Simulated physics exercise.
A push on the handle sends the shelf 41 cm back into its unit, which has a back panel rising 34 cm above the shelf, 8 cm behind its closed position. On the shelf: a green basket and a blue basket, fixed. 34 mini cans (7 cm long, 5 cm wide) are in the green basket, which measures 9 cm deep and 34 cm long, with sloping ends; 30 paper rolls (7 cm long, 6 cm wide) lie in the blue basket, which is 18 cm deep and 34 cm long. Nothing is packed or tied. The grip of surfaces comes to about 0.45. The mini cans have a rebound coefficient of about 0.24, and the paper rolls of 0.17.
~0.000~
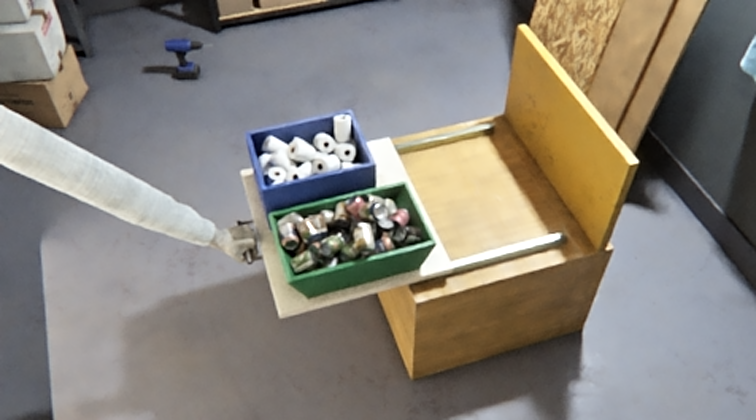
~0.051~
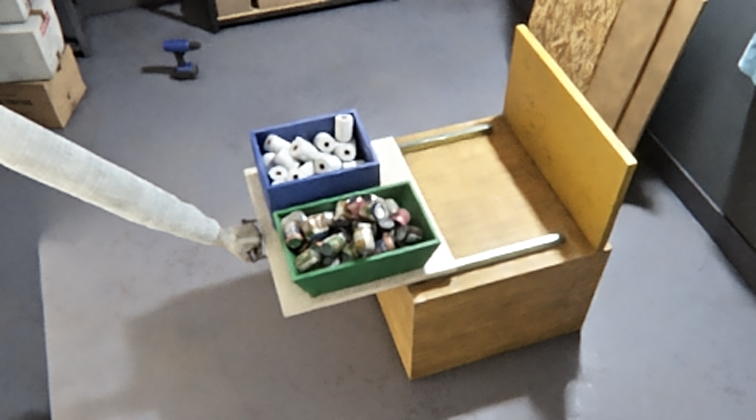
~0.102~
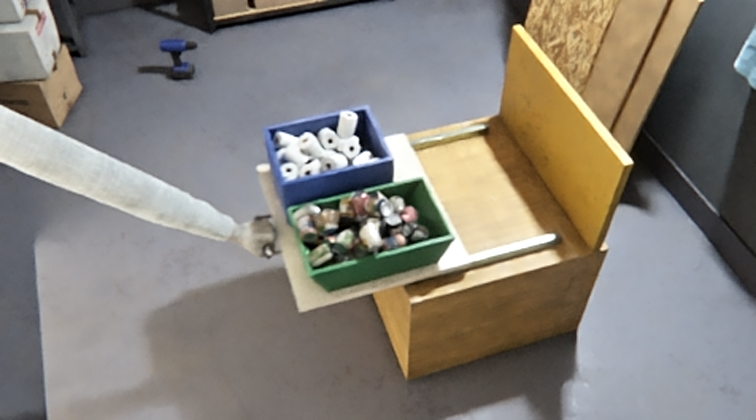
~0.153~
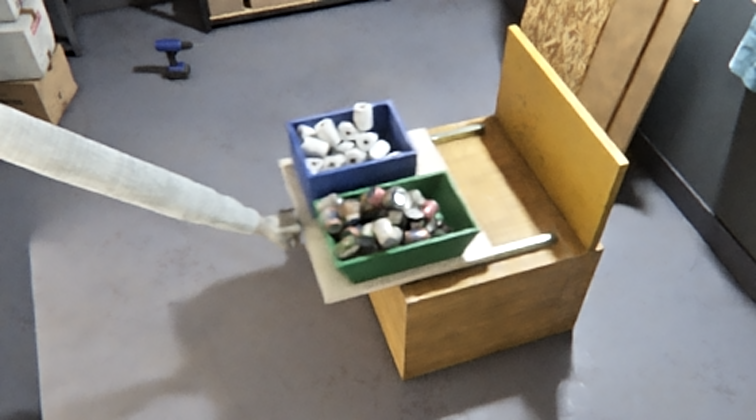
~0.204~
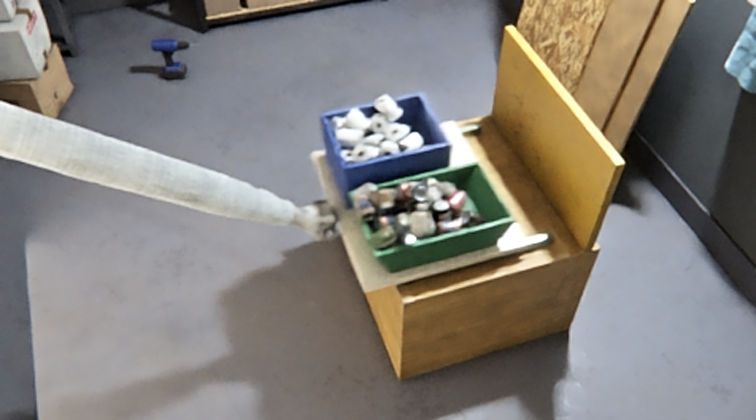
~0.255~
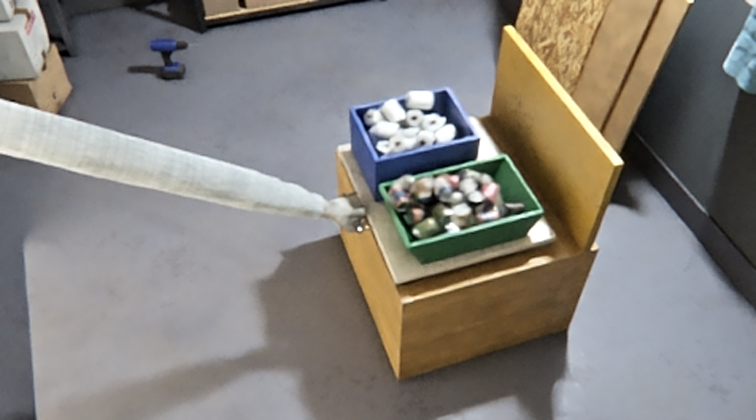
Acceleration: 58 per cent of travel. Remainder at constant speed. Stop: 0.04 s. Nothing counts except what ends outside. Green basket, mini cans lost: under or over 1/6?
Over 1/6.
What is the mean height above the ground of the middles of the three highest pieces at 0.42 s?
I'd put it close to 84 cm.
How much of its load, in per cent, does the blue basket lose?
For the blue basket, roughly 5 percent.
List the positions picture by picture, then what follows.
In the first frame (we follow the rim corner now nearest the camera; the camera pans a little), green basket at (291, 279); blue basket at (266, 188); shelf in by 0 cm; nothing out yet.
In the second frame, green basket at (296, 278); blue basket at (270, 187); shelf in by 2 cm.
In the third frame, green basket at (312, 273); blue basket at (286, 183); shelf in by 8 cm.
In the fourth frame, green basket at (340, 265); blue basket at (312, 176); shelf in by 17 cm.
In the fifth frame, green basket at (379, 254); blue basket at (349, 166); shelf in by 30 cm.
In the sixth frame, green basket at (410, 245); blue basket at (379, 159); shelf in by 41 cm; 1 out, the lowest can at (462, 218).
After 0.30 s, 1 of 34 out of the green basket and 0 of 30 out of the blue basket.
After 0.42 s, 4 of 34 out of the green basket and 0 of 30 out of the blue basket.
After 0.64 s, 10 of 34 out of the green basket and 1 of 30 out of the blue basket.
Outcome (at 1.08 s), 10 of 34 out of the green basket and 1 of 30 out of the blue basket. Asked share, 10 of 34, 29 per cent.
